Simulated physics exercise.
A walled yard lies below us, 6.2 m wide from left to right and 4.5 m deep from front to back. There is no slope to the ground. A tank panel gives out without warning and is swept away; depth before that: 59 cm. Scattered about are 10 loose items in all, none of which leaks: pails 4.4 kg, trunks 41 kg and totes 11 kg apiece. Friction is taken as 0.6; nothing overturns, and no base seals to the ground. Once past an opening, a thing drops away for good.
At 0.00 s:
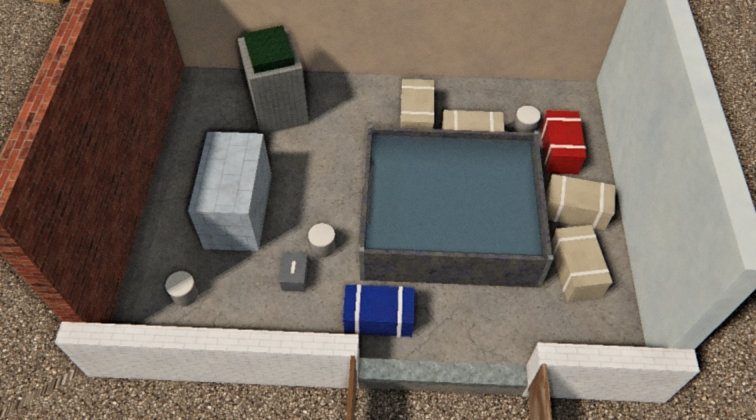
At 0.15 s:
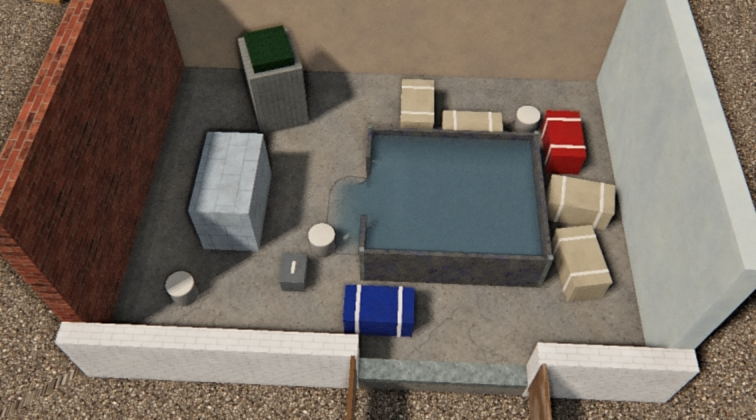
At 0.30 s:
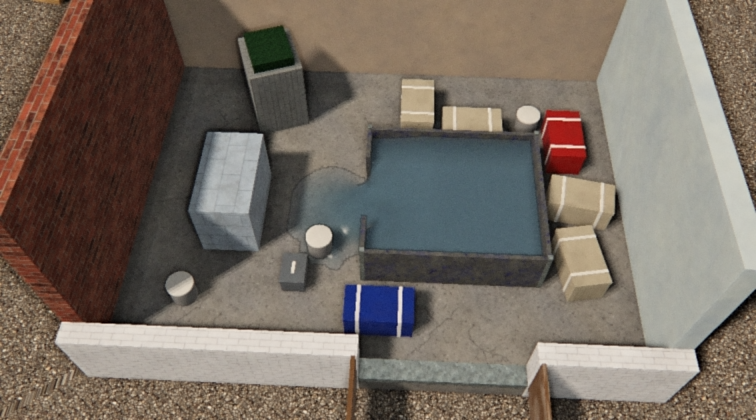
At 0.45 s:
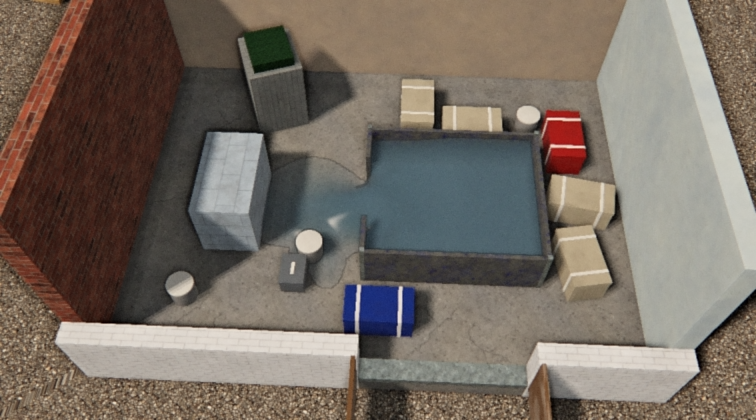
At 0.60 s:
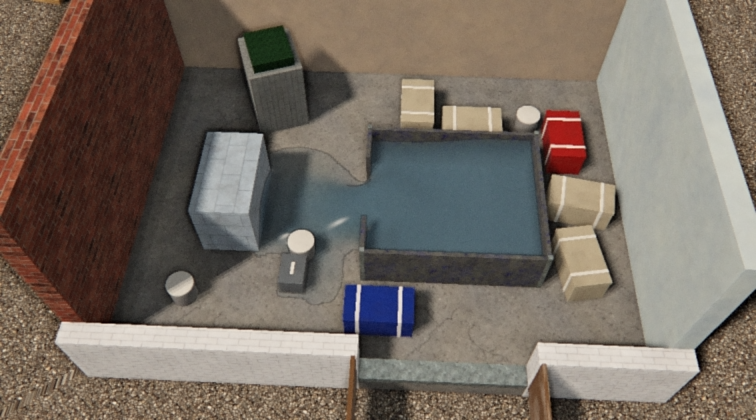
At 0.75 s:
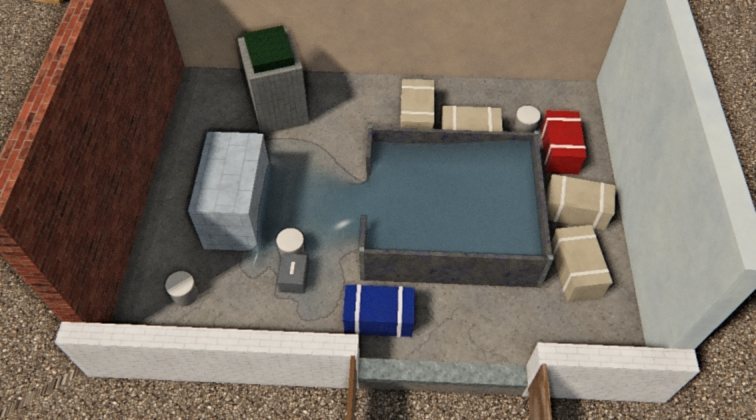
At first, a rectangular tank of water stands full in a walled yard among scattered tan, red and blue boxes. Then part of its left side opens and water spreads across the ground to a pale block, while a white drum shifts left beside a small grey box.
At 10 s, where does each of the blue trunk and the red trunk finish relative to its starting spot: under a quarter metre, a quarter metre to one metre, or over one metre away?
Blue trunk: Under a quarter metre; red trunk: Under a quarter metre.
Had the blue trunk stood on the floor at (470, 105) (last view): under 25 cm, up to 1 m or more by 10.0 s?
I'd say it does not really move.
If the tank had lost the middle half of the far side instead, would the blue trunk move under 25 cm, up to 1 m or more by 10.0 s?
Result: The blue trunk remains where it was.
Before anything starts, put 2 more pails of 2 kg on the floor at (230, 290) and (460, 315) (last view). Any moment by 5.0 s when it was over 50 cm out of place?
So that's across the line and then behind the line.
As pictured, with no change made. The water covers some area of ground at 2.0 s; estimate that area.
I'd estimate close to 13 m2.
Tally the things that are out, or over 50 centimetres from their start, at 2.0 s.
I make it 2.
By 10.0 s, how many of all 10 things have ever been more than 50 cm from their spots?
I make it 4.
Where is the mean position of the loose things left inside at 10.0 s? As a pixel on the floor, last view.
Centred roughly on (434, 186).
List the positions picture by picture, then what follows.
The first frame shows the blue trunk at (379, 304), on the bottom; the red trunk at (566, 133) rests on the ground; water covers 3.8 m2; 0 of 10 have shifted.
The second frame shows the blue trunk at (379, 304) rests on the ground; the red trunk at (566, 133) rests on the ground; water covers 4.3 m2; 1 of 10 have shifted.
The third frame shows the blue trunk at (379, 304) rests on the ground; the red trunk at (566, 133), on the bottom; water covers 4.9 m2; 1 of 10 have shifted.
The fourth frame shows the blue trunk at (379, 304), on the bottom; the red trunk at (566, 133), on the bottom; water covers 5.7 m2; 2 of 10 have shifted.
The fifth frame shows the blue trunk at (379, 304) rests on the ground; the red trunk at (566, 133), on the bottom; 6.0 m2 under water; 2 of 10 have shifted.
The sixth frame shows the blue trunk at (379, 304) rests on the ground; the red trunk at (566, 133) rests on the ground; water covers 6.5 m2; 2 of 10 have shifted.
After 2.0 s the blue trunk is near (379, 304), 0.0 m from its start, aground; the red trunk is near (566, 133), 0.0 m from its start, aground; 0 of 10 are out; 2 afloat.
After 4.5 s the blue trunk is near (380, 303), 0.0 m from its start, aground; the red trunk is near (566, 133), 0.0 m from its start, aground; 0 of 10 are out; 2 afloat.
After 7.0 s the blue trunk is near (380, 303), 0.0 m from its start, aground; the red trunk is near (566, 133), 0.0 m from its start, aground; 0 of 10 are out; 2 afloat.
After 10.0 s the blue trunk is near (380, 303), 0.0 m from its start, aground; the red trunk is near (566, 133), 0.0 m from its start, aground; 0 of 10 are out; 3 afloat.
